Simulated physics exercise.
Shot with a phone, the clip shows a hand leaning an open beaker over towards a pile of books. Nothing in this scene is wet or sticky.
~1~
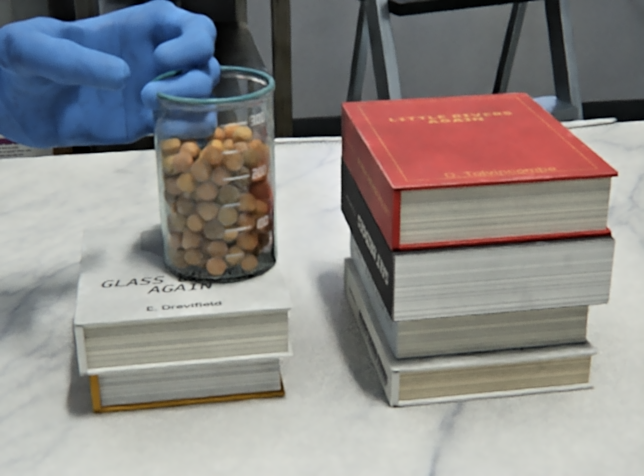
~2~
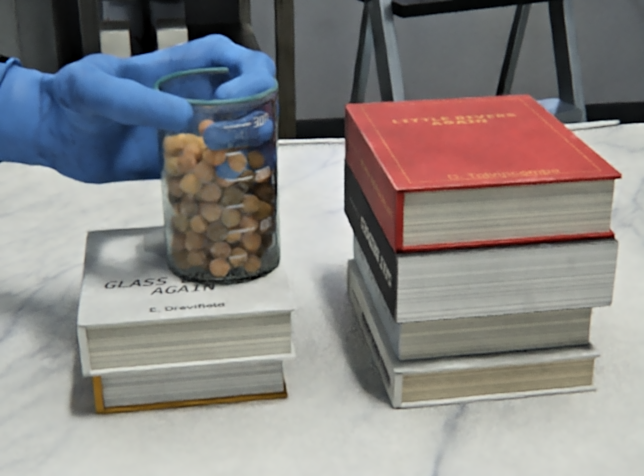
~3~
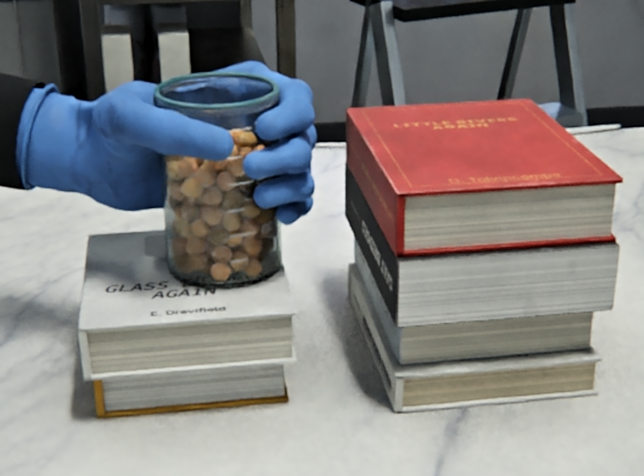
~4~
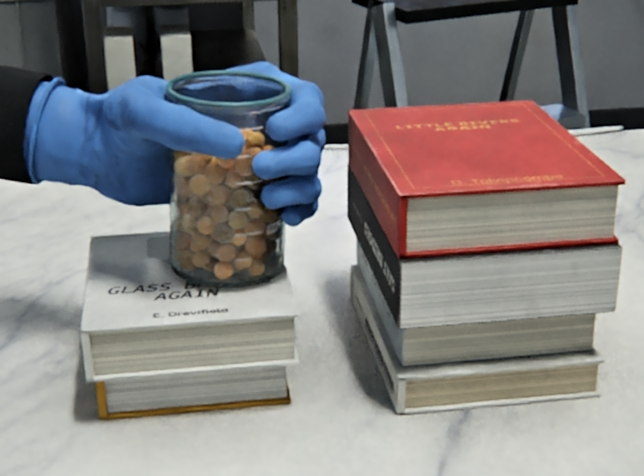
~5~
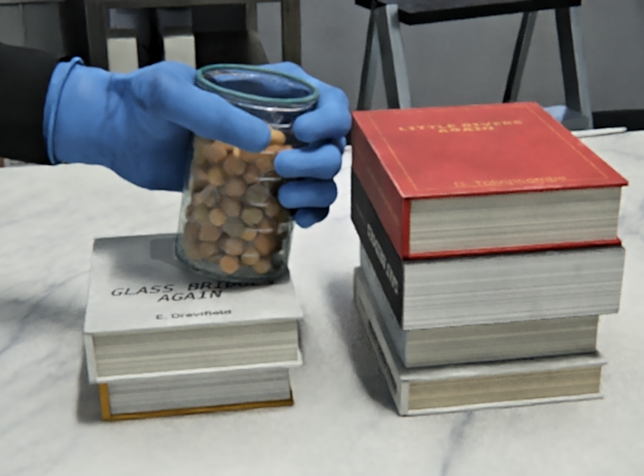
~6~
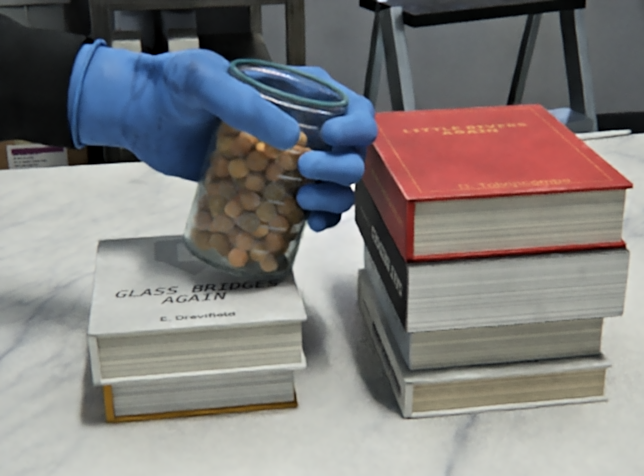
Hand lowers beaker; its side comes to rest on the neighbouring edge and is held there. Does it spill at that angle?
That's going to be a tidy lean with nothing lost.
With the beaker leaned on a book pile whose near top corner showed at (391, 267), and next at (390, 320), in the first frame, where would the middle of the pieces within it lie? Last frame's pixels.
(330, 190) and (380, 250), approximately.
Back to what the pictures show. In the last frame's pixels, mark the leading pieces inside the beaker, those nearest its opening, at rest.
They come to rest near pixel (315, 128) of the last picture.
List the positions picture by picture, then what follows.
In the first frame, beaker (217, 174), three quarters full of round wooden beads; book pile (466, 163), reaching most of the way up the beaker.
In the second frame, beaker (220, 175), upright; rim (274, 83); top of the contents (218, 147).
In the third frame, beaker (221, 179), upright; rim (275, 87); book pile (470, 169).
In the fourth frame, beaker (228, 178), leaning 3°; rim (287, 88); top of the contents (228, 150).
In the fifth frame, beaker (245, 172), leaning 10°; rim (315, 91); book pile (476, 173).
In the sixth frame, beaker (263, 169), leaning 18°; rim (345, 98); book pile (480, 175), reaching most of the way up the beaker.
Then, 0.29 s later than the last frame, the beaker leans 30°; everything is still inside.
Then, 0.55 s later than the last frame, the beaker rests on the book pile at 36°; everything is still inside.
When it is over, the beaker rests on the book pile at 36°; everything is still inside.
